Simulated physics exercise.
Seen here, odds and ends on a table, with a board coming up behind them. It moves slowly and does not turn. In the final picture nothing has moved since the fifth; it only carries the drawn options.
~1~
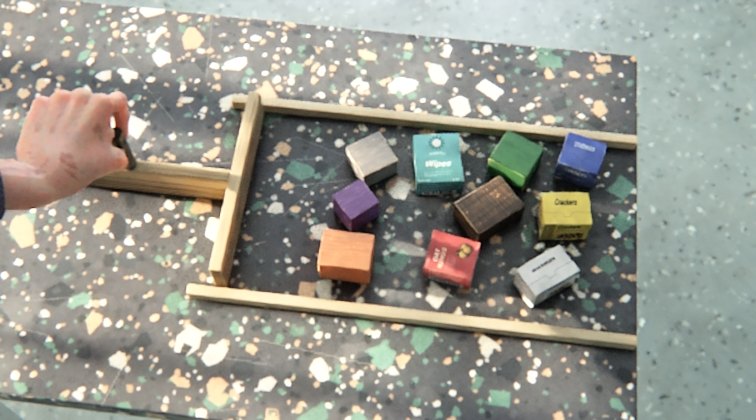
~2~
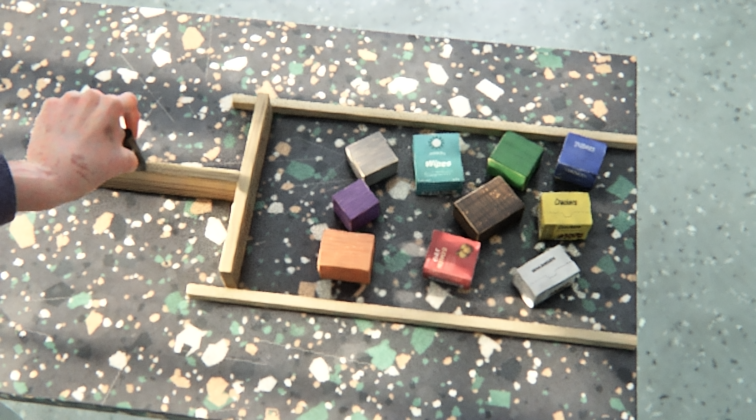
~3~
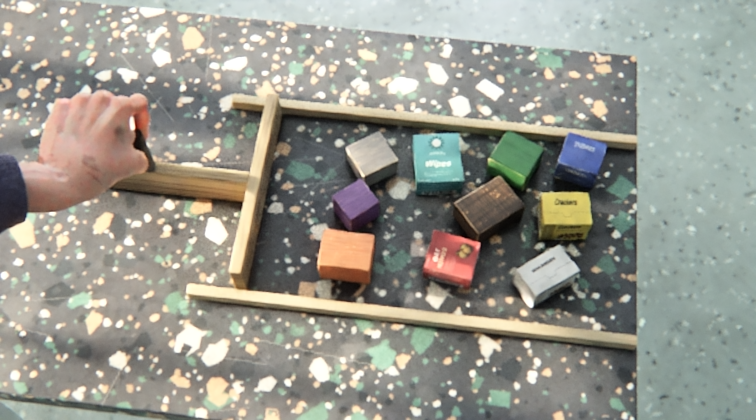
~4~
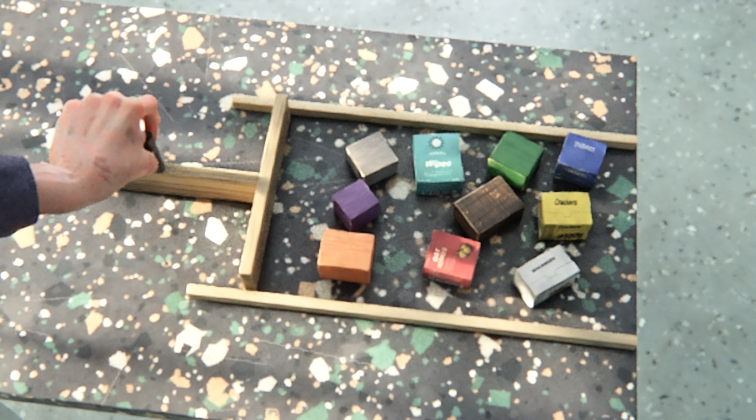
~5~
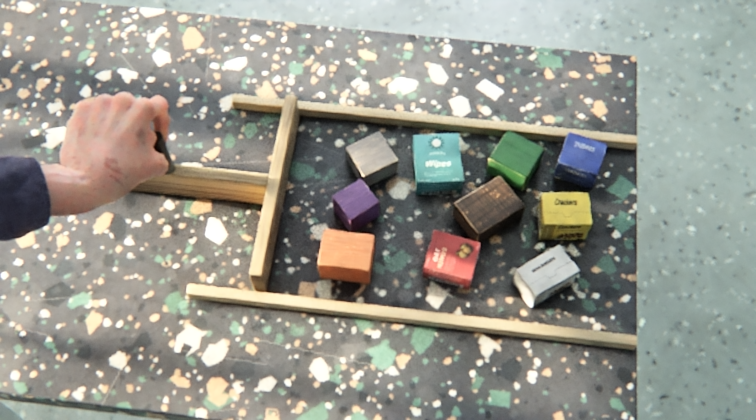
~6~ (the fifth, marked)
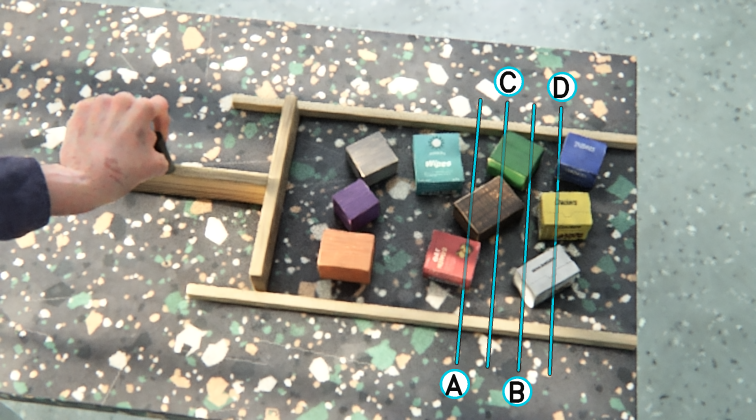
A hand at the left slides a T-shaped wooden pusher slowly to the right between two wooden rails on a dark speckled tabletop, seen from above at a slight angle. Beyond its crossbar sit loose blocks and packets: grey, purple and orange nearer, turquoise, red and dark brown mid-table, green, blue, yellow and silvery at right. The board advances steadily without turning, narrowing the gap, while the objects and camera stay still.
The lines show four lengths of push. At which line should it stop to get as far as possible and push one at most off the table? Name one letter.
It can go as far as C.
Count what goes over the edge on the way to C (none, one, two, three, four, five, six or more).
One.
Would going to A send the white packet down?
By then, no.
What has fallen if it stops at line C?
It is the blue box.
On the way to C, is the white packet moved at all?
Yes.
On the marked copy, A at (470, 222); B at (527, 228); C at (498, 225); D at (556, 232).
Following C. Soon after the start, board (356, 189); orange block (379, 260); grey block (393, 165).
Later, board (436, 198); blue box (598, 163); white packet (570, 277).
In the end, board (497, 205); blue box over the edge; white packet (625, 275); one fallen.
As for the rest, A is within the limit but short; B drops four; D drops four.
